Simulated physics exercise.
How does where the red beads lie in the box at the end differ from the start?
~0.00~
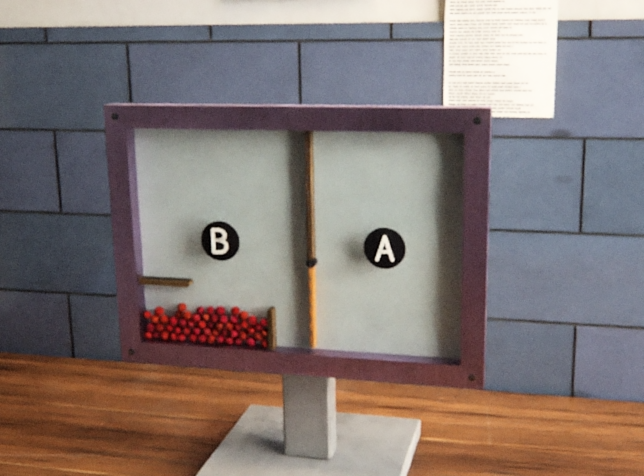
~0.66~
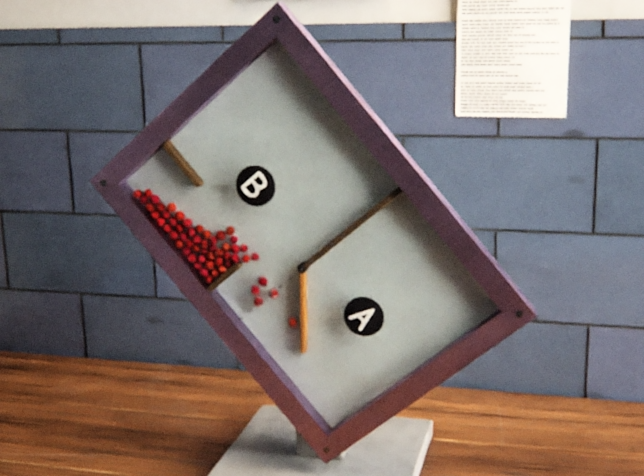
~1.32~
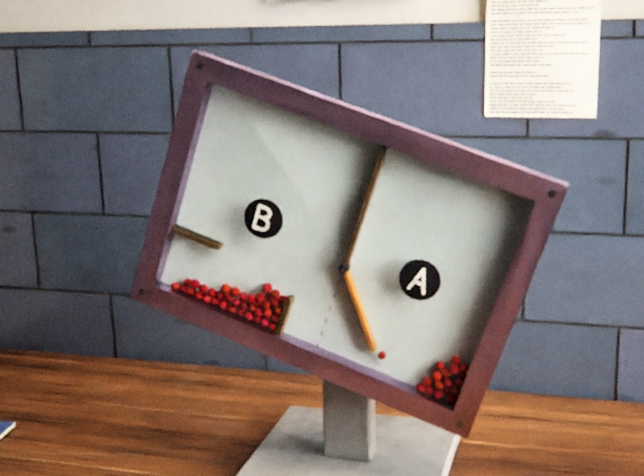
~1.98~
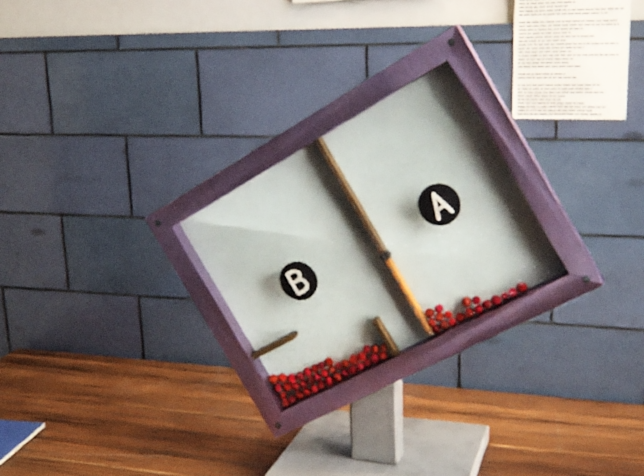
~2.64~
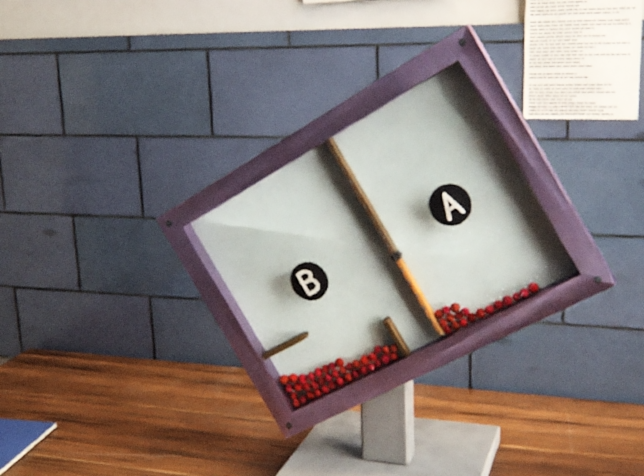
At the start all the red beads lie at the bottom left, in side B. At the end they are spread further right along the bottom, with most still in B and the rest in A, past the orange flap.
